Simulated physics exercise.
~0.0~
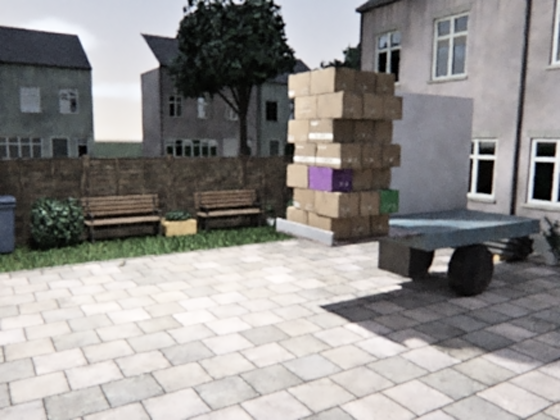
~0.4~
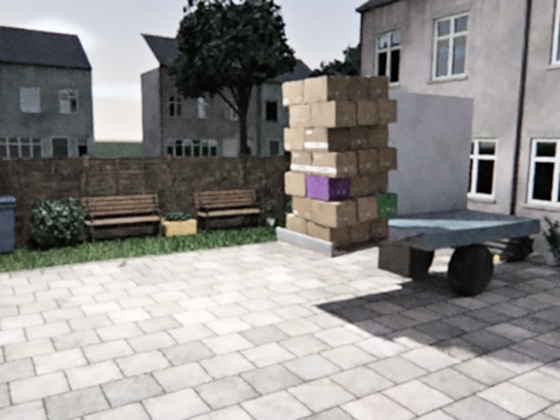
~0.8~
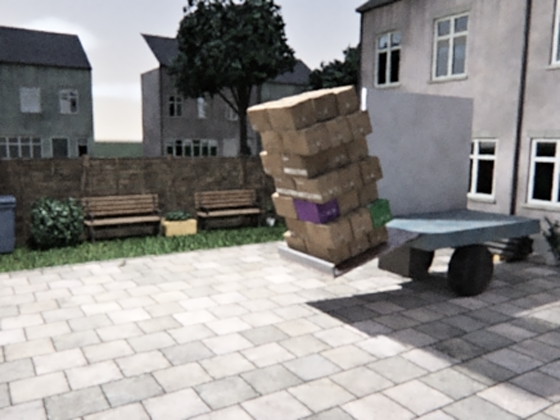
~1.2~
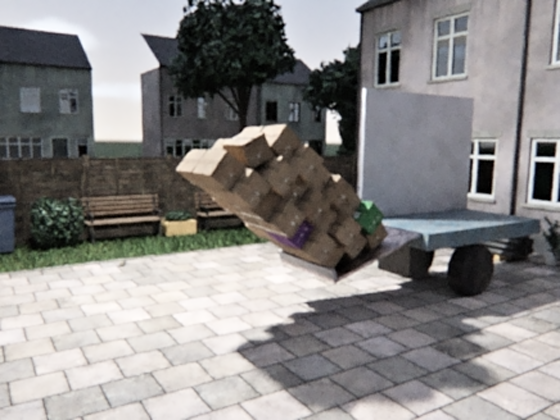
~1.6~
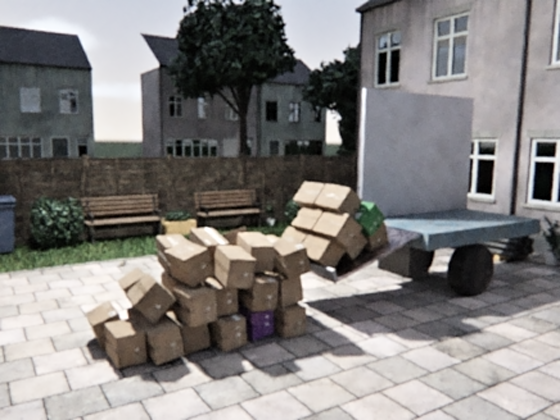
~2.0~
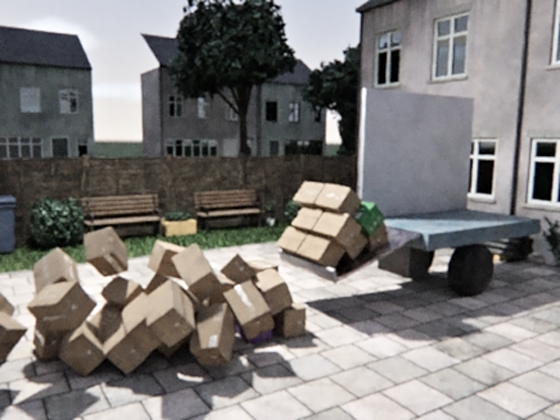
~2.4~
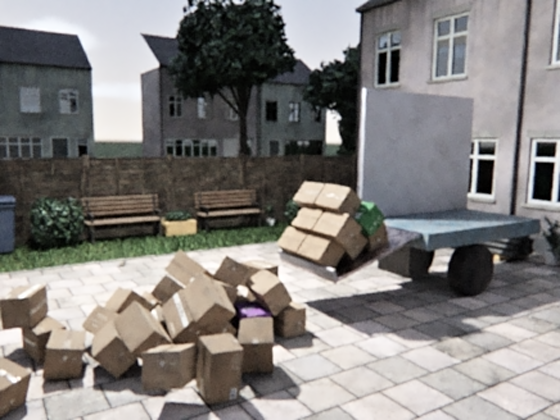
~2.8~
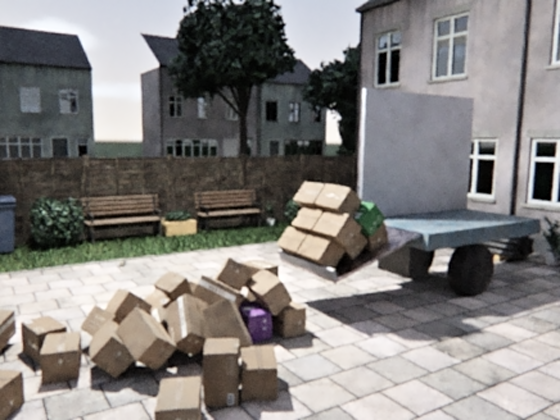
A tall stack of cartons tips left off a tilting platform, leaving most scattered on paving.
